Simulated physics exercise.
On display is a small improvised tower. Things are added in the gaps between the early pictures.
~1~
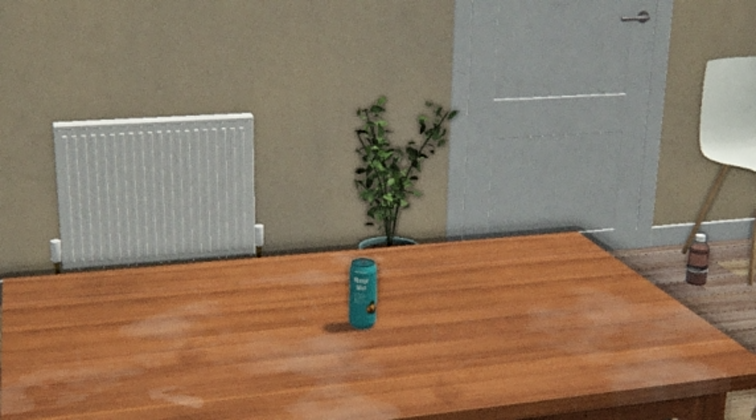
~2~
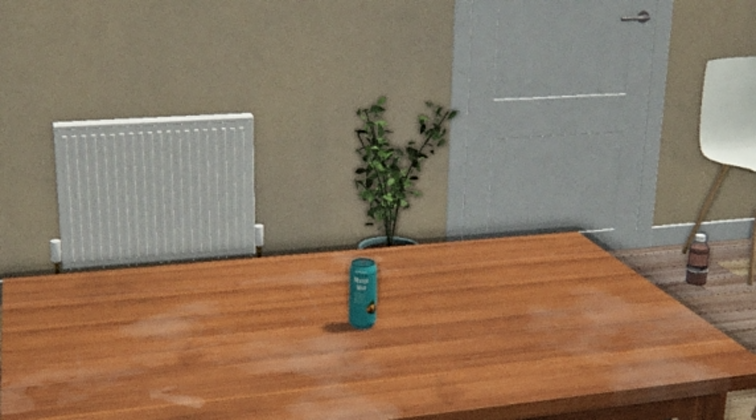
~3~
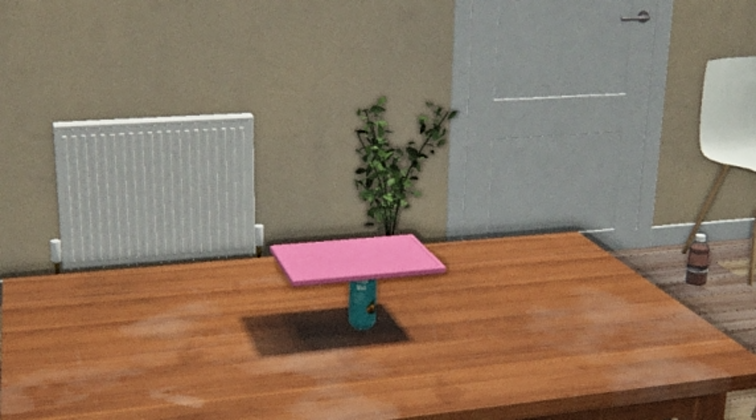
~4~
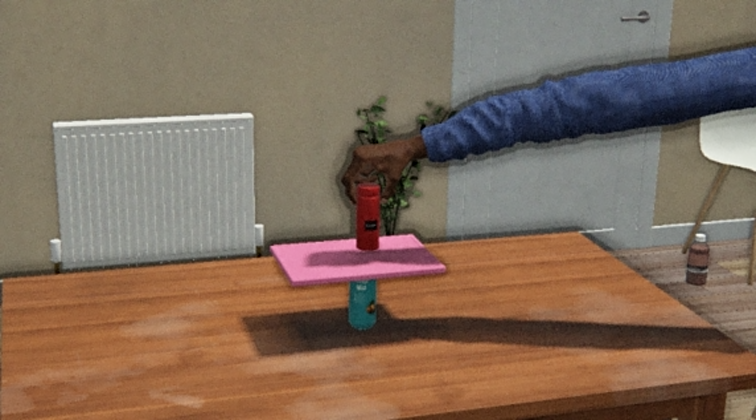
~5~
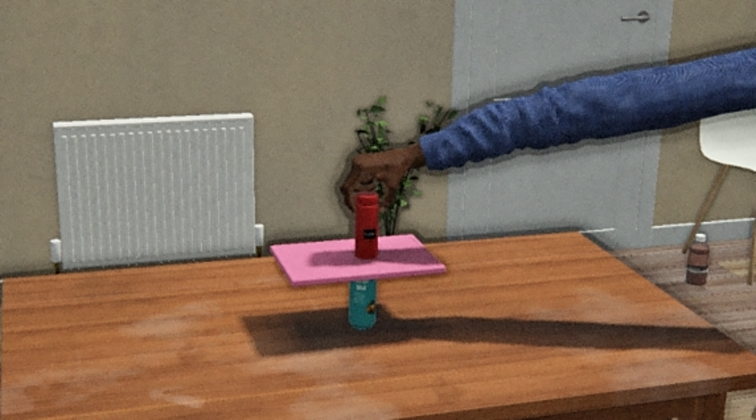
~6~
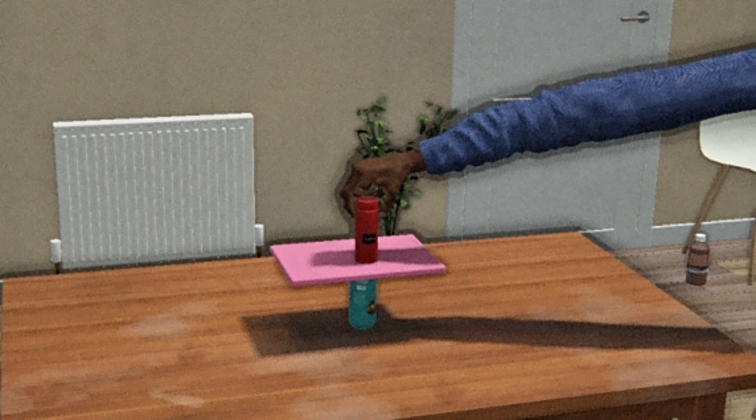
The clip shows a teal can standing on a wooden table, then a flat pink lid resting on top of it; a blue-sleeved arm appears from the right and lowers a red shaker slightly onto the lid, keeping hold.
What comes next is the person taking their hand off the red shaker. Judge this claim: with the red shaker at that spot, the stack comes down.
The claim is wrong.
Then, 0.80 s past the last view, nothing moves.
Then, 1.70 s past the last view, red shaker resting near (367, 230).
Finally, all 3 still in place. Final places as the last picture's camera would see them, red shaker near (366, 230). The stack keeps its balance.
